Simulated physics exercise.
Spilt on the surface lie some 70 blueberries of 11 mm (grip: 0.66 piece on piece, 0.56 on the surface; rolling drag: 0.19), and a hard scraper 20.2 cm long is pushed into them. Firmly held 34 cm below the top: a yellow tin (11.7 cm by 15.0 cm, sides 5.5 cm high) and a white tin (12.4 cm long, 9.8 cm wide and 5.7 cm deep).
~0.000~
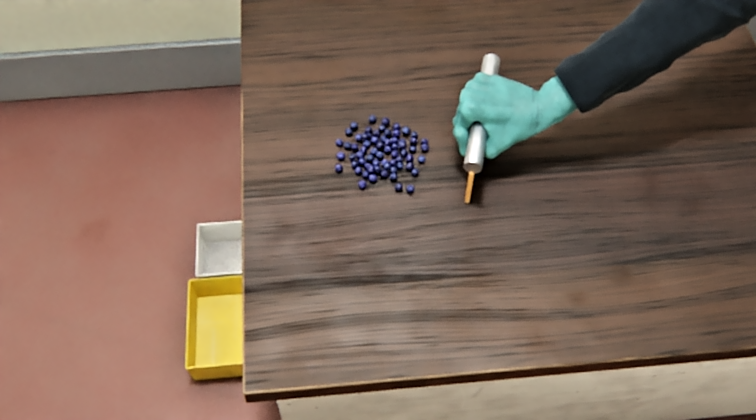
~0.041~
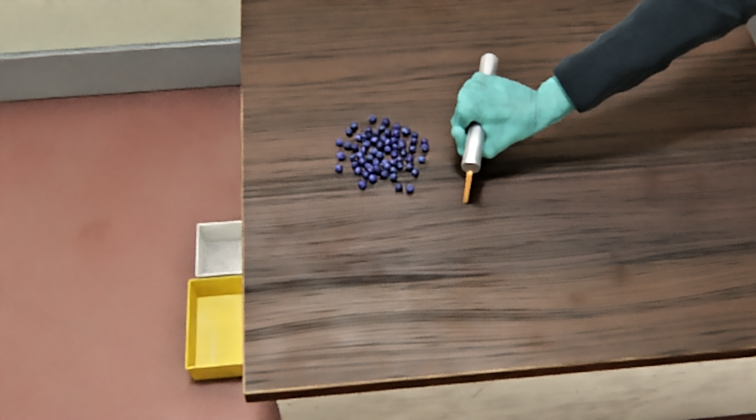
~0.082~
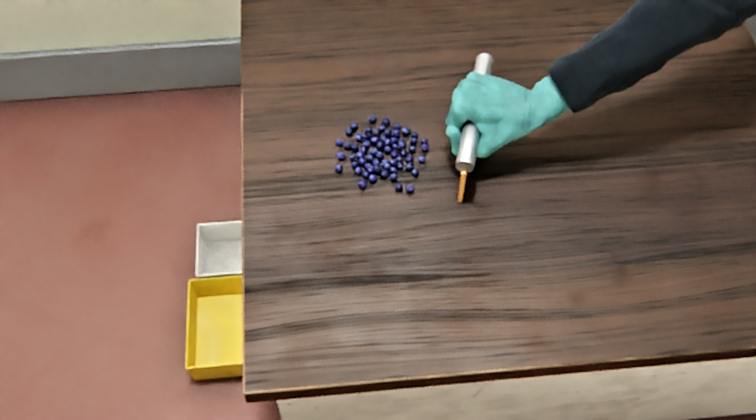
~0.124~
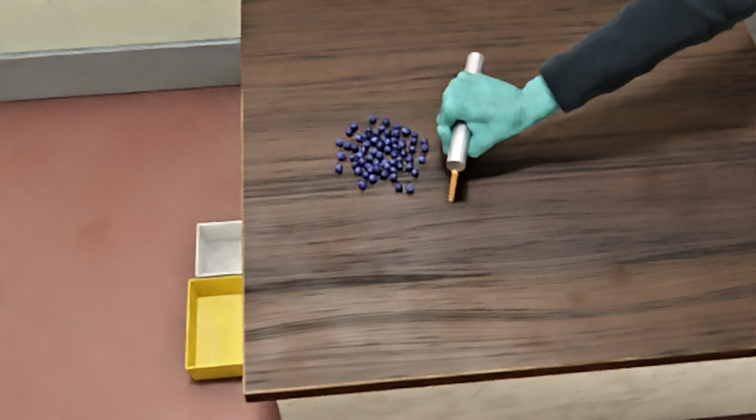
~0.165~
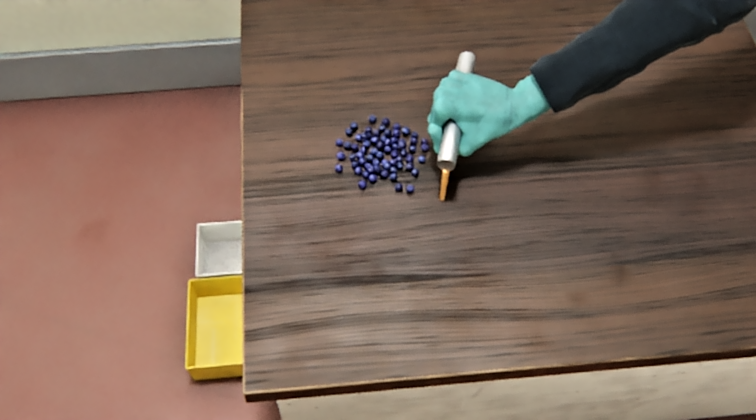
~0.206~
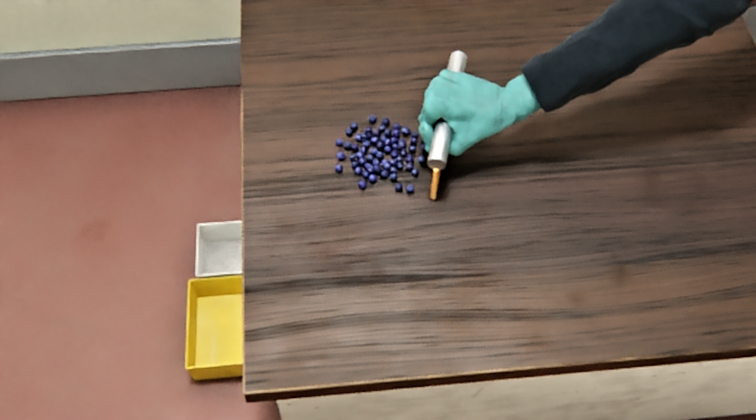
On a dark wooden table, a green-gloved hand slid a silver-handled scraper a short way left, up to the edge of a scattered patch of blueberries, which stayed still, as did the yellow and white tins below.
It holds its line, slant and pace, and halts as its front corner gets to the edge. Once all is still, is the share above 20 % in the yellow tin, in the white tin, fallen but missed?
Share check for the yellow tin: Not more, for the white tin: More, for missed: Not more.
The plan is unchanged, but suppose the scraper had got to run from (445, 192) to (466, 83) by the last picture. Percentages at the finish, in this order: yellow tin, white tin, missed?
Yellow tin 0, white tin 0, missed 0.
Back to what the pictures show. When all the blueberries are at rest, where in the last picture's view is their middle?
Close to (252, 256).
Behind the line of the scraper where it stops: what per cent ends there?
That share is close to 5 per cent.
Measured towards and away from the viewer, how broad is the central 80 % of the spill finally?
I'd put it at close to 16 cm, front to back.
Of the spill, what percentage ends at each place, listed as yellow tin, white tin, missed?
Yellow tin at 10 per cent, white tin at 45 per cent, missed at 0 per cent.
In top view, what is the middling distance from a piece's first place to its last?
I'd guess near 24 cm, give or take.
After 0.60 s, scraper 16 cm from its start, spill 12 cm wide; still on top 100 %.
Then, at 0.99 s, scraper 28 cm from its start, spill 14 cm wide; still on top 100 %.
Then, at 1.33 s, scraper 31 cm from its start, spill 16 cm wide; yellow tin 5 %, white tin 40 %, off the edge, not caught 15 %, still on top 40 %.
In the end, at 2.0 s, yellow tin 10 %, white tin 45 %, fallen but missed 0 %, still on top 40 %.
